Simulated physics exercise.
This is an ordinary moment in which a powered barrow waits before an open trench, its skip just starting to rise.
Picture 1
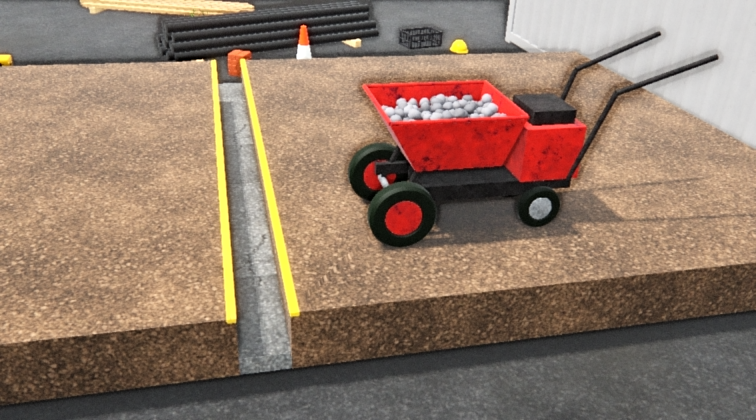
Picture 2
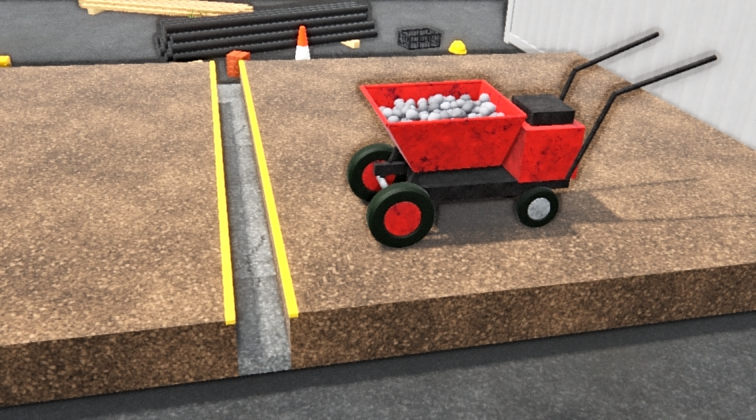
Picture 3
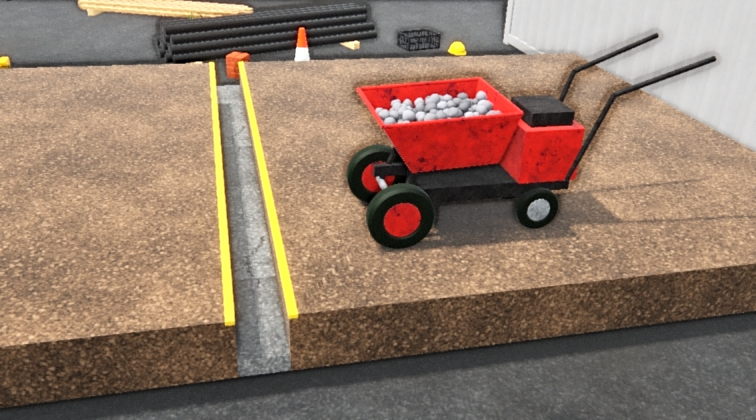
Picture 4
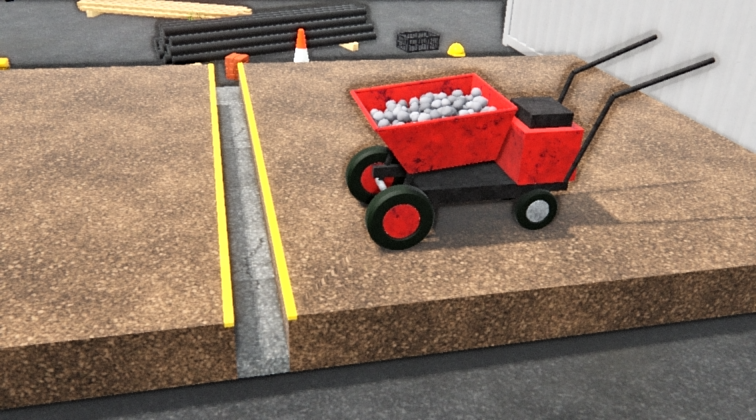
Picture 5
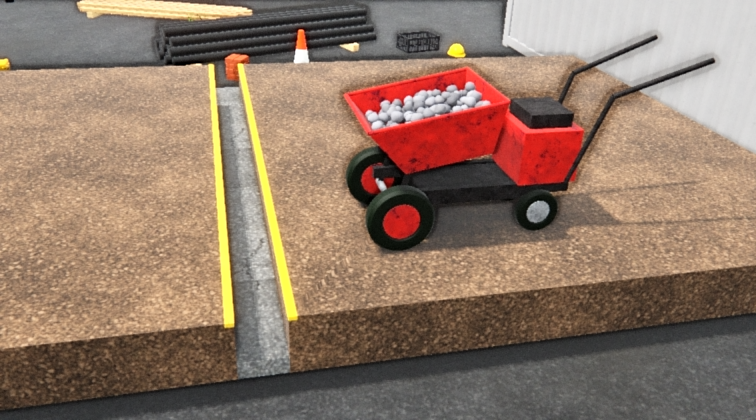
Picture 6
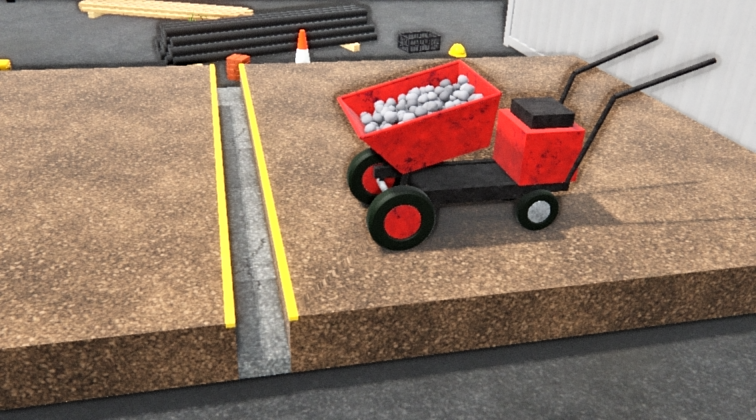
To begin with, a red powered barrow loaded with round grey cobbles stands still on brown ground, to the right of a narrow trench edged with yellow strips. Then its skip slowly tilts forward, the left lip dipping and the back rising away from the body, while the wheels stay in place.
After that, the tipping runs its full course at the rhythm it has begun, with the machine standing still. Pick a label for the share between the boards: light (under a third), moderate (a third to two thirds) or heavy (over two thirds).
Heavy - over two thirds.
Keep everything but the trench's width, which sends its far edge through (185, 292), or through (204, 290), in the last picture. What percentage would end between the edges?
Well, it'd be something like 90 per cent the first time and 90 per cent the second.
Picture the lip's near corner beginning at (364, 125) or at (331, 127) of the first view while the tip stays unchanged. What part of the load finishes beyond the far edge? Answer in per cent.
Roughly 20 per cent at the first spot and 70 per cent at the second.
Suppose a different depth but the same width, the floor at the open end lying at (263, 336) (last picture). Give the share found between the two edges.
Close to 60 per cent.
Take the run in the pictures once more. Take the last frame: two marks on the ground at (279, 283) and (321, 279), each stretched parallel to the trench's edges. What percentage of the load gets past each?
Around 90 in a hundred for the first, 100 in a hundred for the second.
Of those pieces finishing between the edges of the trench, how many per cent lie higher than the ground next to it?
5 per cent, near enough.
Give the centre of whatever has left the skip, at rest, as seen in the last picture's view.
Last view, resting centre - approx. (255, 254).
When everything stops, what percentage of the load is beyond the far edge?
Roughly 5 percent of the pieces, I think.
Soon, skip tipped steeply; all in the skip.
A while on, skip tipped right over; most in the skip; a small part short of the trench; a small part in or heaped over the trench; a stray few falling.
Towards the end, skip tipped right over; a small part in the skip; a small part short of the trench; about two thirds in or heaped over the trench; a small part beyond it.
Finally, skip tipped right over; a small part short of the trench; most in or heaped over the trench; a small part beyond it.
